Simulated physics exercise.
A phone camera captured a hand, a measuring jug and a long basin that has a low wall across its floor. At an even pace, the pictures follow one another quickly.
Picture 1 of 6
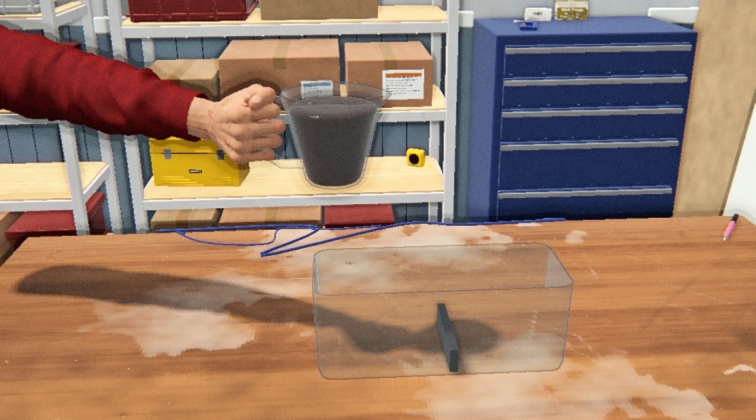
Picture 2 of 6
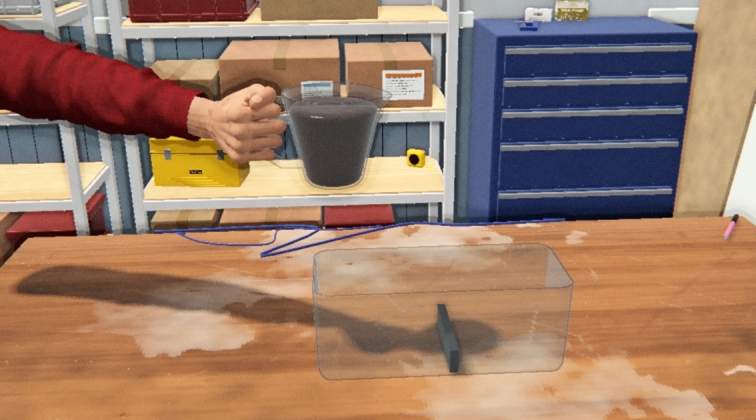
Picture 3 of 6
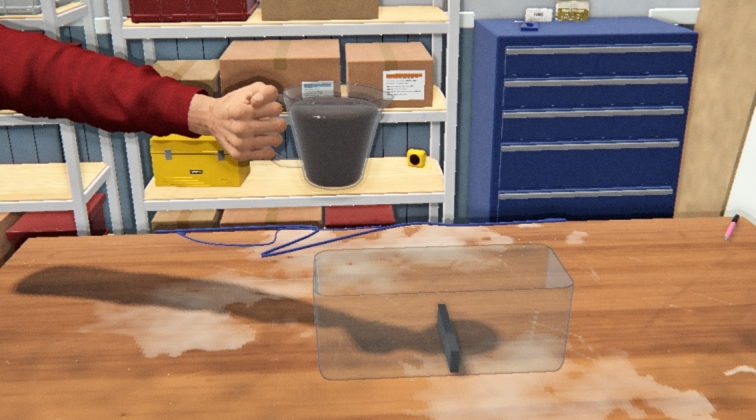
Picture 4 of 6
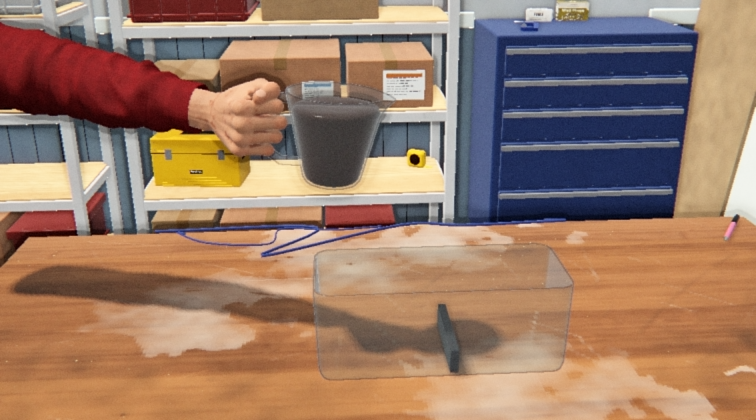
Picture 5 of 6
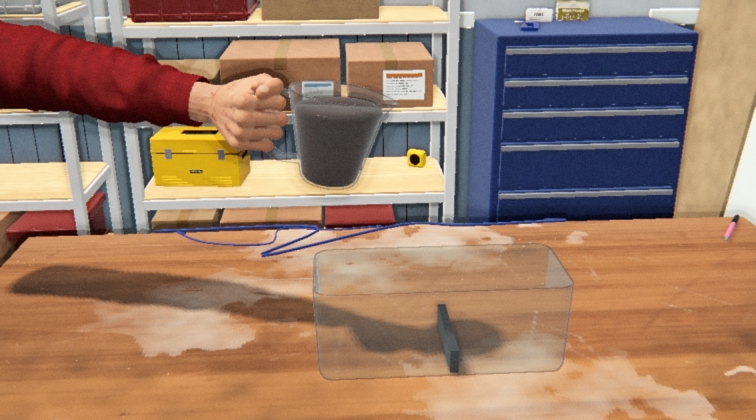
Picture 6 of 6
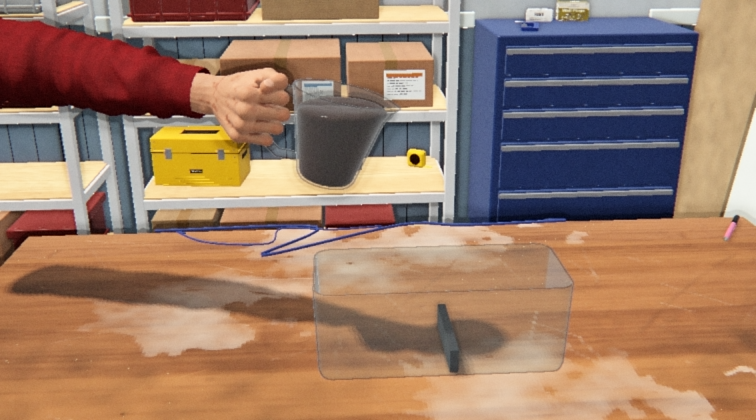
A hand in a red sleeve reaches in from the left, holding a clear jug of dark grey contents above a wooden workbench, seen from slightly above. Below sits a long transparent basin with a low dark wall across its floor, before loaded shelves, a yellow toolbox and a blue drawer cabinet. The jug, nearly still at first, tilts slightly rightward as the camera stays steady.
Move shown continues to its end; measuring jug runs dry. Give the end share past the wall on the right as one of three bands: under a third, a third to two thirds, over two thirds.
The end share is a third to two thirds.
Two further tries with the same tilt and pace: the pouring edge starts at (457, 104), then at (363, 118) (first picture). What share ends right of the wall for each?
First try: About 85 %; second try: About 10 %.
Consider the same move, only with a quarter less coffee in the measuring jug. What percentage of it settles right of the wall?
It would be somewhere near 30 %.
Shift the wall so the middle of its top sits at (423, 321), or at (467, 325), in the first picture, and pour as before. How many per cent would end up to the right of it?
85 per cent first, then 15 per cent.
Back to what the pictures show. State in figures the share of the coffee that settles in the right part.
About 50 per cent.
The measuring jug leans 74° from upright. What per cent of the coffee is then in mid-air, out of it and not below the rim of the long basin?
It comes to 30 per cent or so.
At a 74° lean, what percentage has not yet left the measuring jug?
About 65 per cent.
A moment on, the measuring jug is tipped part way and 63 per cent is still to pour, 2 is left of the wall and 5 right of it.
Next, the measuring jug is tipped right over and 10 per cent is still to pour, 25 is left of the wall and 44 right of it.
Then the measuring jug is tipped right over and 0 per cent is still to pour, 50 is left of the wall and 47 right of it.
Later the measuring jug is tipped right over and 0 per cent is still to pour, 50 is left of the wall and 48 right of it.
In the end 50 per cent lies left of the wall, 48 right of it and 2 outside.
